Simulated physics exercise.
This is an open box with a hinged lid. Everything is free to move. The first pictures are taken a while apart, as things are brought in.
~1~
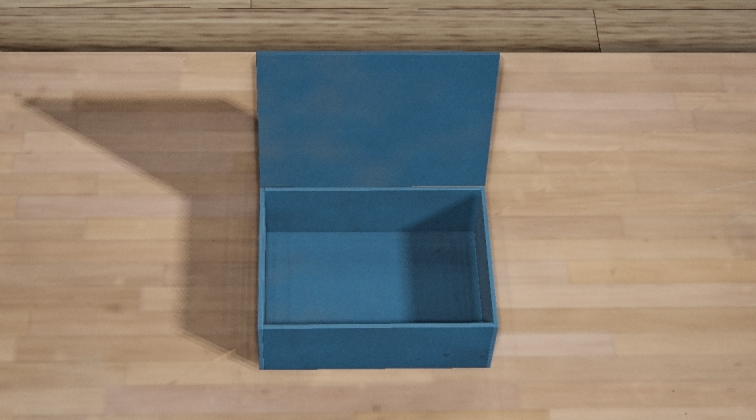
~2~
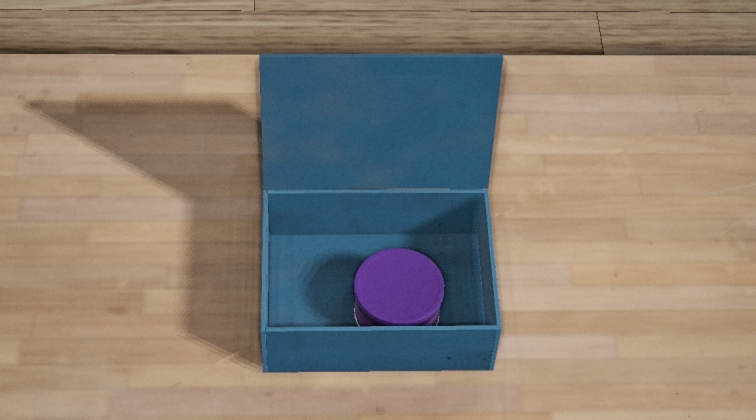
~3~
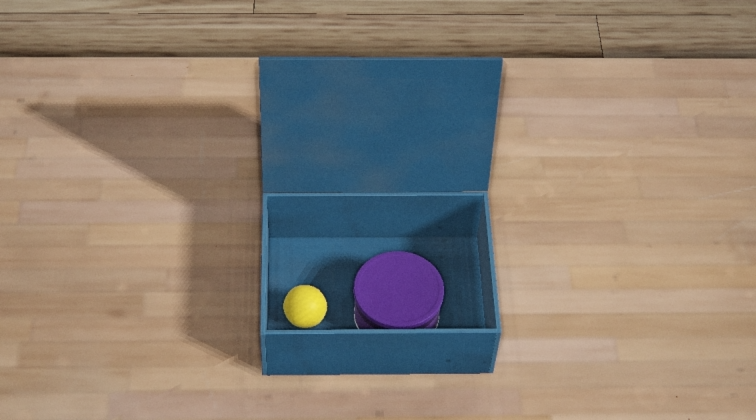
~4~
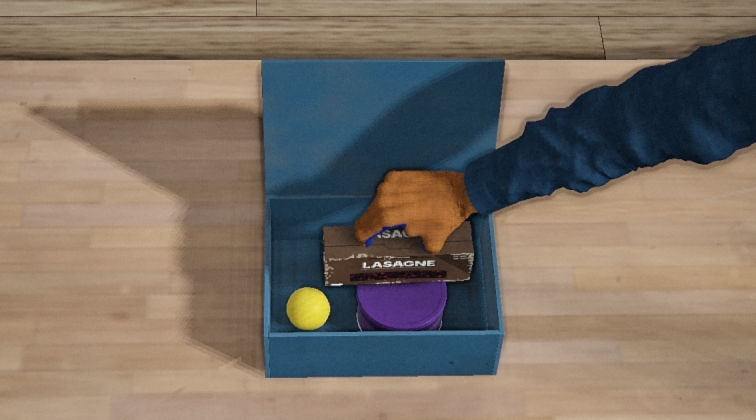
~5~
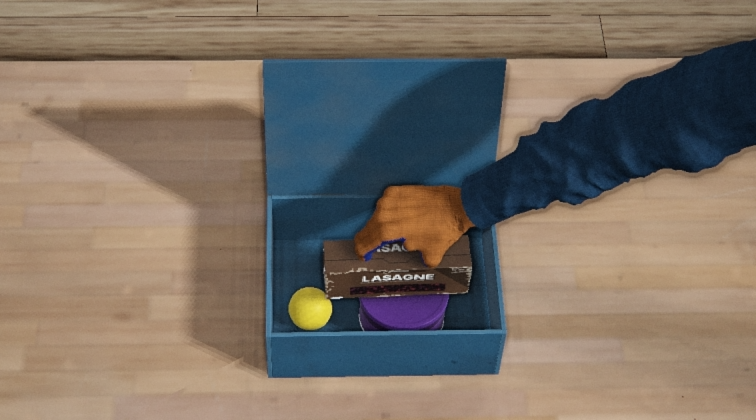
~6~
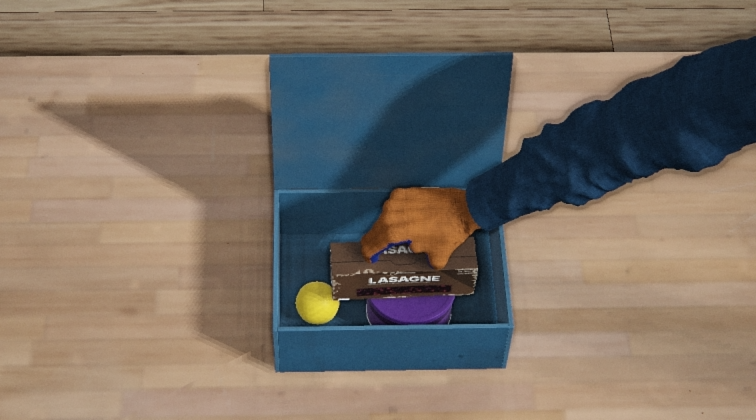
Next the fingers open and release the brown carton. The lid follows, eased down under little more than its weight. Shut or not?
In the end the lid is held up.
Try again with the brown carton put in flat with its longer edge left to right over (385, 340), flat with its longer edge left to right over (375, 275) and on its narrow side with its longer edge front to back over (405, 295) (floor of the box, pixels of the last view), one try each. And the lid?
In the first case it stays ajar; in the second case it closes; in the third case it will not close.
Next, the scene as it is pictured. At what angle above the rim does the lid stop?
Some 18° above the rim.
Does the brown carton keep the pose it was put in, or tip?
It keeps its pose.
Then, 1.10 s on from there, lid starting down.
Then, 1.50 s on from there, lid 66° above the rim.
Then, 1.80 s on from there, lid 46° above the rim.
Then, 2.00 s on from there, lid 30° above the rim.
In the end, lid 17° above the rim; all 3 unmoved. At the end, from the last picture's camera, brown carton near (403, 270).
